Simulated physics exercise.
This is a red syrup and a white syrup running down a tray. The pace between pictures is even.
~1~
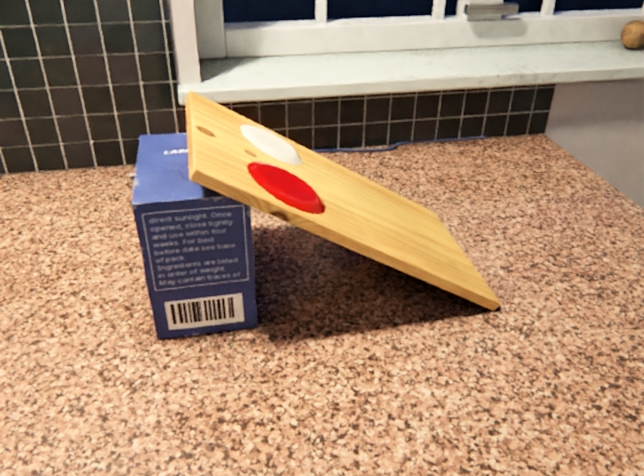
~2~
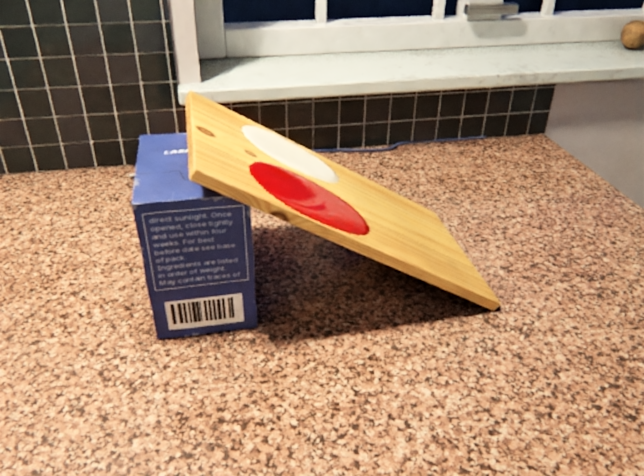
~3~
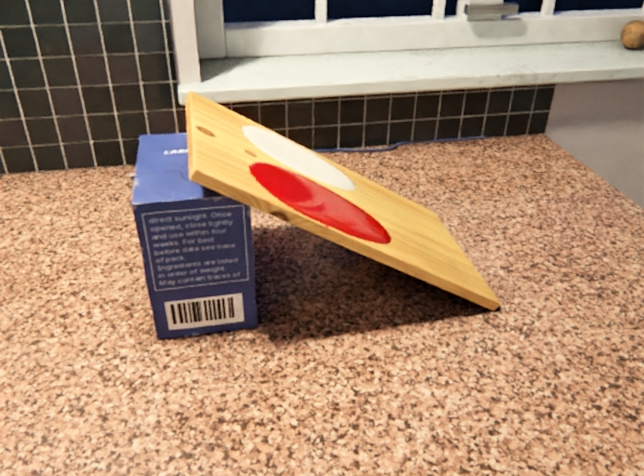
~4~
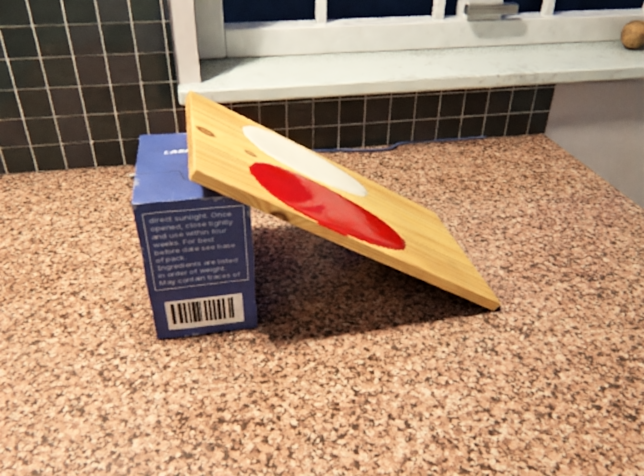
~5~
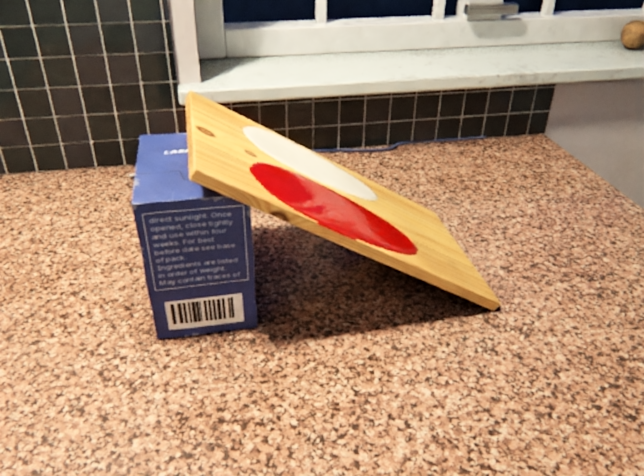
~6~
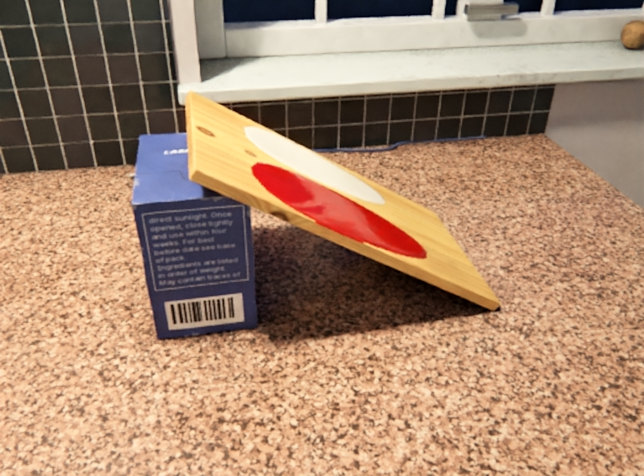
Red syrup and white syrup ran side by side down a wooden board propped against a blue box, stretching quickly at first, then creeping more slowly to the right down the slope.
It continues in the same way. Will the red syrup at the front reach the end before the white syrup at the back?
Watch the one at the fore - it will make it down first.
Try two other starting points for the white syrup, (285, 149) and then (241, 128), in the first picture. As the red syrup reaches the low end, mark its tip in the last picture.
Its tip is at (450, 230) in the first case and at (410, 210) in the second.
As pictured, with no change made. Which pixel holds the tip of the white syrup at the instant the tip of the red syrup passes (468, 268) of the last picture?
Front, final frame: Approx. (420, 216) px.
Shortly, the red syrup is close to the edge; the white syrup is three quarters of the way down.
Then, the red syrup is close to the edge; the white syrup is close to the edge.
At the finish, the red syrup is at the low edge; the white syrup is close to the edge.
